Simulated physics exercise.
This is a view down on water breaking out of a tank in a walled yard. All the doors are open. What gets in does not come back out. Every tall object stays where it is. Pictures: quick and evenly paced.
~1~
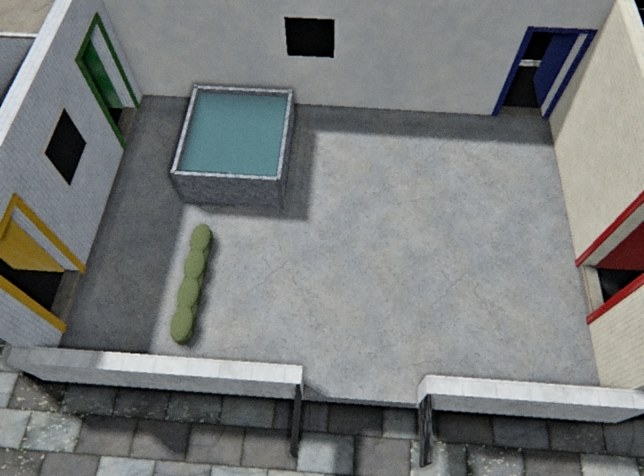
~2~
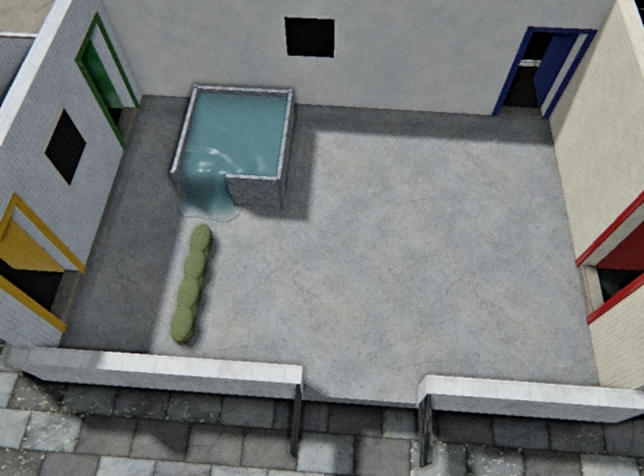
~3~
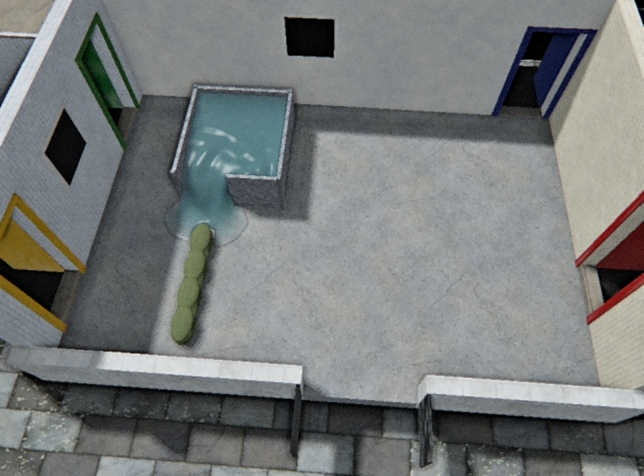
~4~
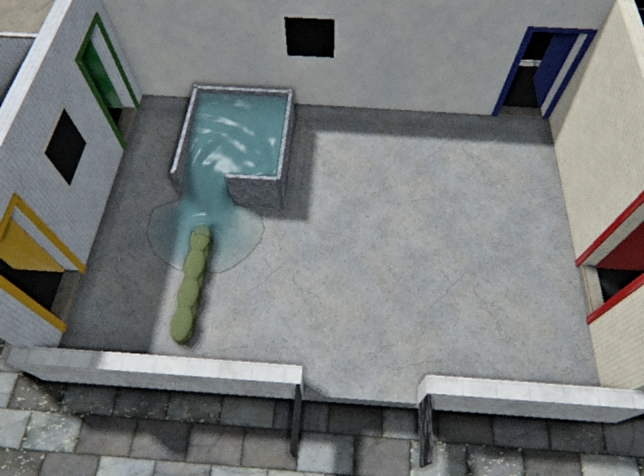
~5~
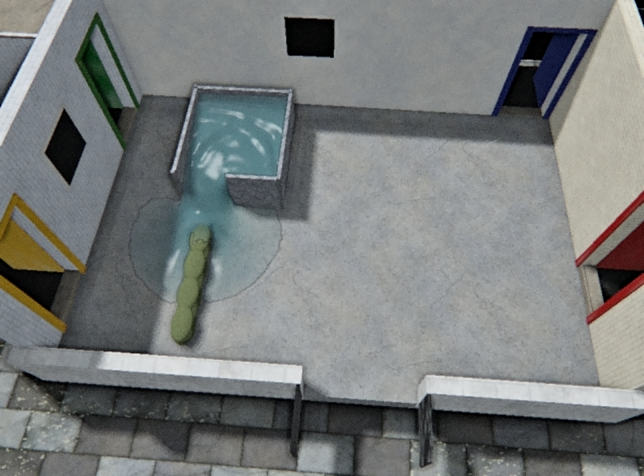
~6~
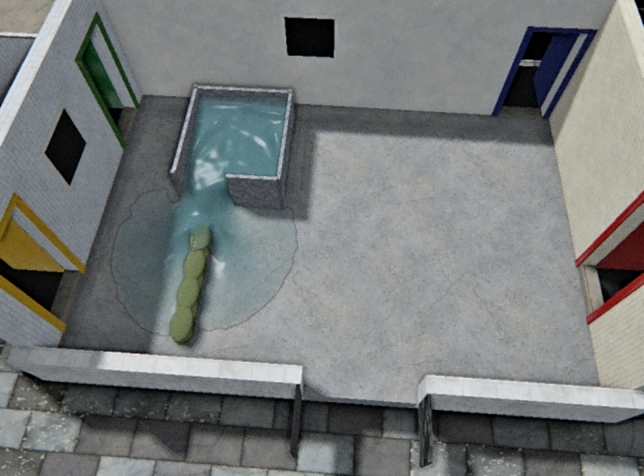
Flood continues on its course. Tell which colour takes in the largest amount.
The largest amount goes in at yellow.
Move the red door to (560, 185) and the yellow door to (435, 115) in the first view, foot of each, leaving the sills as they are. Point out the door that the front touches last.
It's the yellow door, I think.
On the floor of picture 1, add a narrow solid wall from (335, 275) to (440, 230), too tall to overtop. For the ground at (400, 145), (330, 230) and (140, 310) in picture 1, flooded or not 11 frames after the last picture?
Untouched, untouched, submerged.
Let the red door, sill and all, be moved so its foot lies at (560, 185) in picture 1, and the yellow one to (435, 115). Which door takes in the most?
The blue one.
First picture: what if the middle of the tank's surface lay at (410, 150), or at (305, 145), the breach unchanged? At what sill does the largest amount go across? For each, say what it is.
I'd go with the door marked blue first and the blue one second.
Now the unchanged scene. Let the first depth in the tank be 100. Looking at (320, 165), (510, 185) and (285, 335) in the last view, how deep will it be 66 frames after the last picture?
Taking the places in turn, I get roughly 0, 6 and 4 percent.
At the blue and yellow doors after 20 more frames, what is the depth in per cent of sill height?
Respectively about 0 and 140 per cent.
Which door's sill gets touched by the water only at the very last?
I'd point to the blue-painted one.
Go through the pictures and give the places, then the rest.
Still water in the open tank at (236, 133), in the first frame.
Water pours out at (207, 191) and has run to (180, 204), in the second frame.
The front is at (220, 242), out from the gap at (208, 193), in the third frame.
The front is at (222, 267), out from the gap at (208, 194), in the fourth frame.
Water pours out at (208, 194) and has run to (168, 297), in the fifth frame.
Water pours out at (208, 194) and has run to (157, 329), in the sixth frame.
A moment on, water covers 25 % of the floor; red door not reached, blue door not reached, yellow door wet at the sill, nothing in, green door not reached.
Next, water covers 35 % of the floor; red door not reached, blue door not reached, yellow door some in, green door not reached.
Then, water covers 45 % of the floor; red door not reached, blue door not reached, yellow door a lot in, green door not reached.
Later, water covers 65 % of the floor; red door wet at the sill, nothing in, blue door not reached, yellow door a lot in, green door wet at the sill, nothing in.
In the end, water covers 85 % of the floor; red door wet at the sill, nothing in, blue door some in, yellow door a lot in, green door wet at the sill, nothing in; the yellow door has let in the most.
